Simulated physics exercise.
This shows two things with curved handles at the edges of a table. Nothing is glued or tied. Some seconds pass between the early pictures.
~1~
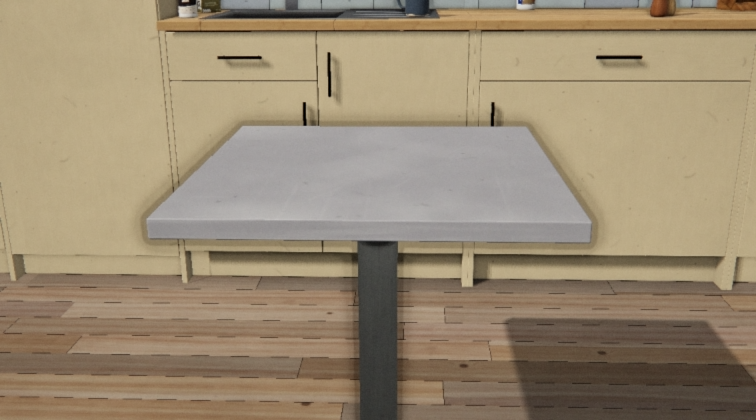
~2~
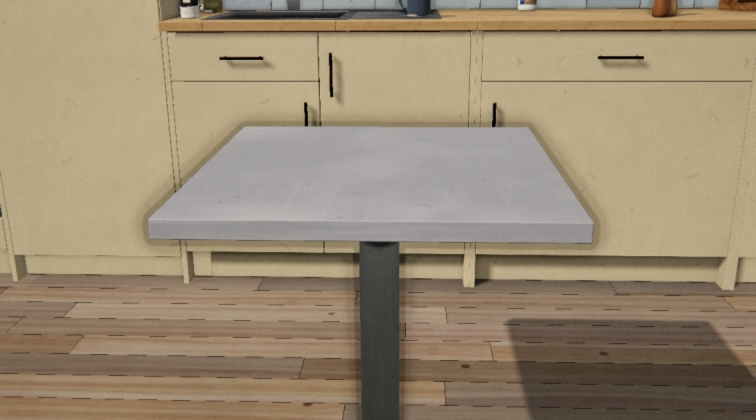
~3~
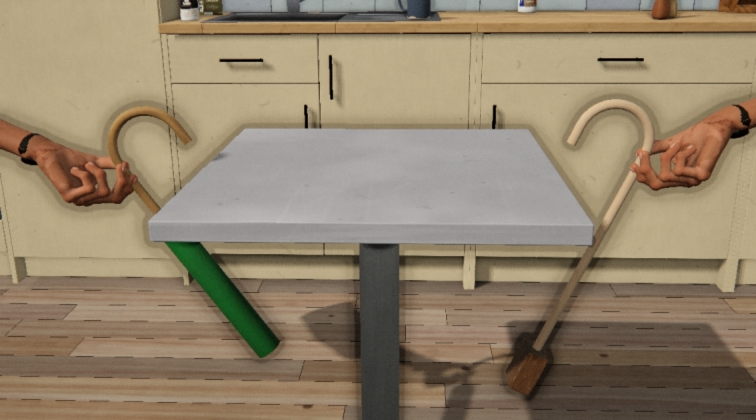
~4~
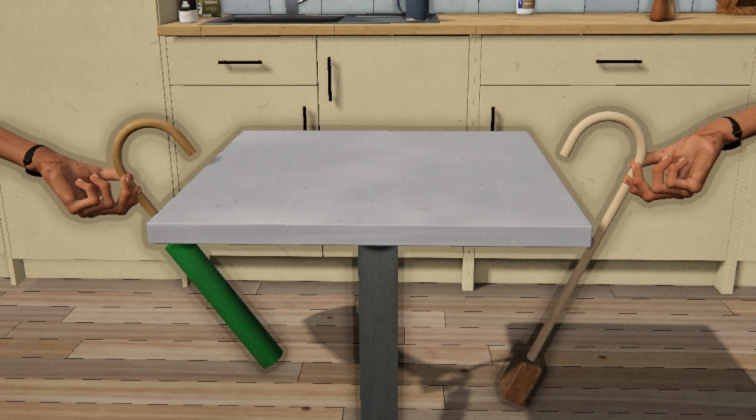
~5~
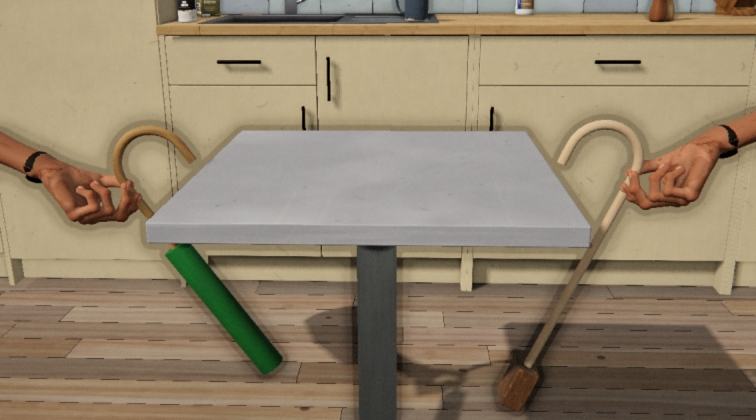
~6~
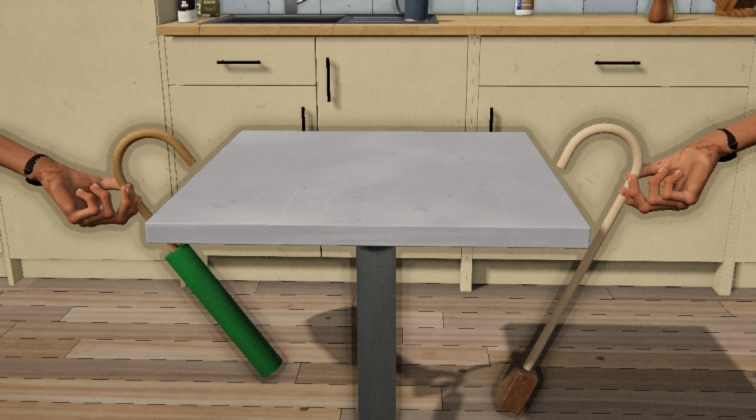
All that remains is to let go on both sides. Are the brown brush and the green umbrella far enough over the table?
The brown brush drops past the edge, the green umbrella drops past the edge.
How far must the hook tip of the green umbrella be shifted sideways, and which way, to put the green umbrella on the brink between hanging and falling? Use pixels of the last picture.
About 12 pixels right.
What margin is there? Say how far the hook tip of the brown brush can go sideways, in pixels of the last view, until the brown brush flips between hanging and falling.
Roughly 8 pixels left.
Then, 0.30 s on from there, brown brush at the bottom near (542, 414); green umbrella on its way down near (227, 416).
Then, 0.50 s on from there, brown brush on its way down; green umbrella on its way down.
In the end, the brown brush falls to the floor; the green umbrella falls to the floor.
